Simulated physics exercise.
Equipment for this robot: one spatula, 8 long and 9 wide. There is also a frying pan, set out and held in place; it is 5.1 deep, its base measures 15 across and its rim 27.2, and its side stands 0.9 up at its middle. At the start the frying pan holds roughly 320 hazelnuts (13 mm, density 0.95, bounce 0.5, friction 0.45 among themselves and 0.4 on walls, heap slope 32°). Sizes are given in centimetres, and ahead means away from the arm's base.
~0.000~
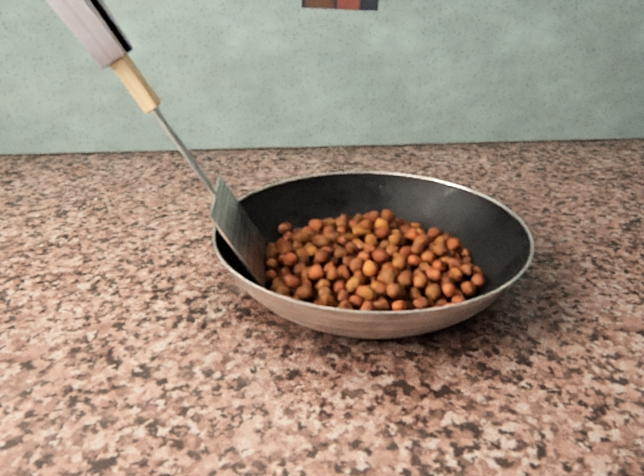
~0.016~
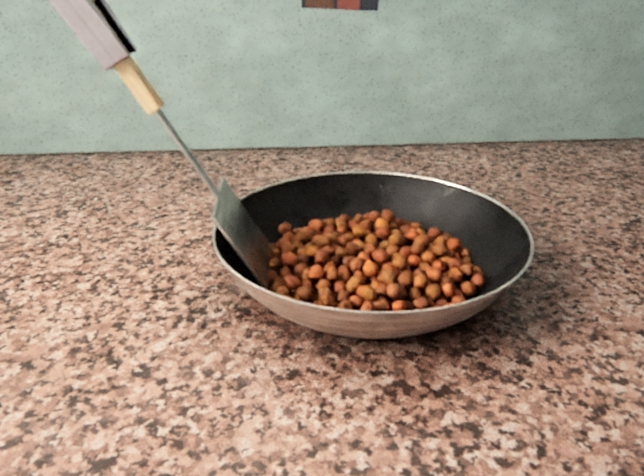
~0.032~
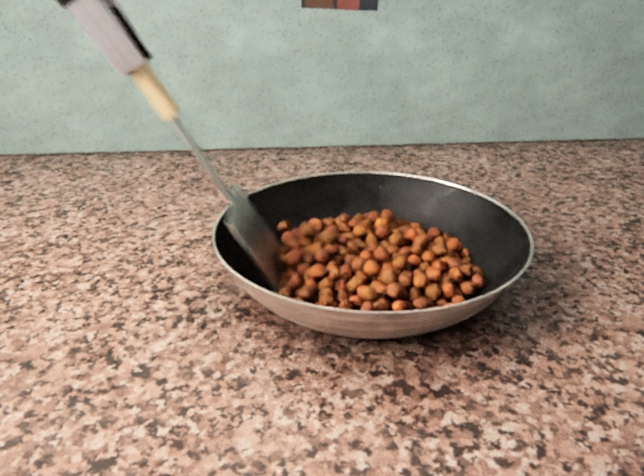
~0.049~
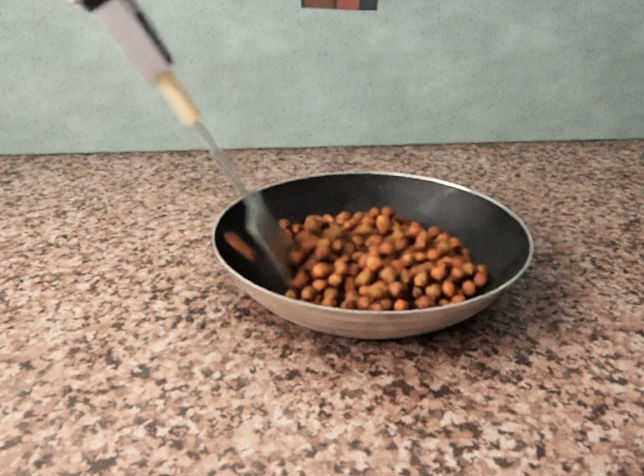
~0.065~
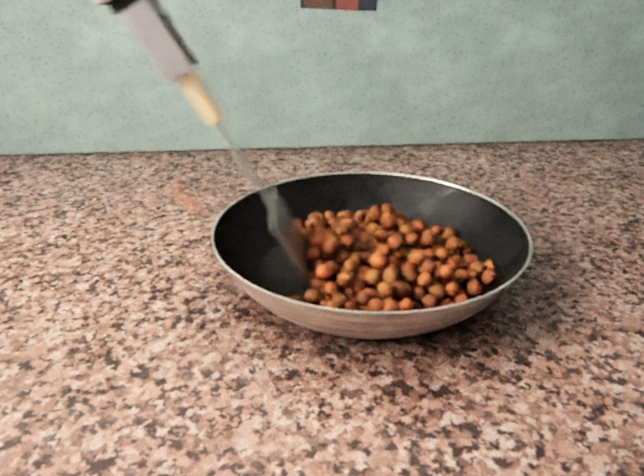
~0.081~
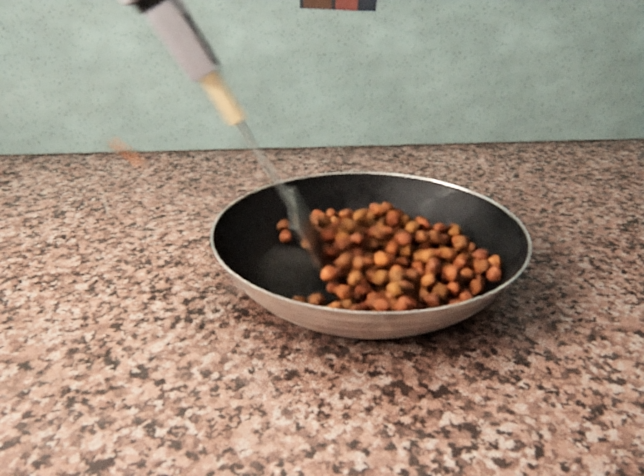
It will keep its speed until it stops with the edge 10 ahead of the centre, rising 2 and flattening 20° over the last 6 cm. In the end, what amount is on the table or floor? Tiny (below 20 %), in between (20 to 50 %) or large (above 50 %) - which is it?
In between, so 20 to 50 %.
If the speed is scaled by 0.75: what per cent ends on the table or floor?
Something close to 30 per cent ends up on the table or floor.
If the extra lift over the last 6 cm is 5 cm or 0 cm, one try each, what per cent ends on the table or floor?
It works out to some 30 per cent for the first setting and some 30 per cent for the second.
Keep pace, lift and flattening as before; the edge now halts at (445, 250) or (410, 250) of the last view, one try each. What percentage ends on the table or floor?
Some 10 and 5 per cent.
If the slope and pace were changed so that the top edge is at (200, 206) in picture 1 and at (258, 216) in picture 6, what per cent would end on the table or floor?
My guess would be close to 30 per cent.
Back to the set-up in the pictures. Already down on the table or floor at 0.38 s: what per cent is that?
Roughly 10 percent of it.
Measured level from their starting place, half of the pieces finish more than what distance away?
Roughly 5 centimetres.
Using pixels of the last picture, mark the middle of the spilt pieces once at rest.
Close to (622, 247) in pixels.
By 0.12 s, sloping 61°, highest piece 22 above the table; 323 in the frying pan, 1 on the blade or in flight.
By 0.16 s, sloping 55°, highest piece 29 above the table; 323 in the frying pan, 1 on the blade or in flight.
By 0.38 s, sloping 41°, highest piece 43 above the table; 199 in the frying pan, 38 on the table or floor, 87 on the blade or in flight.
By 1.43 s, sloping 41°, highest piece 4 above the table; 199 in the frying pan, 125 on the table or floor.
Final count, 199 in the frying pan, 125 on the table or floor. That is 39 % on the table or floor.
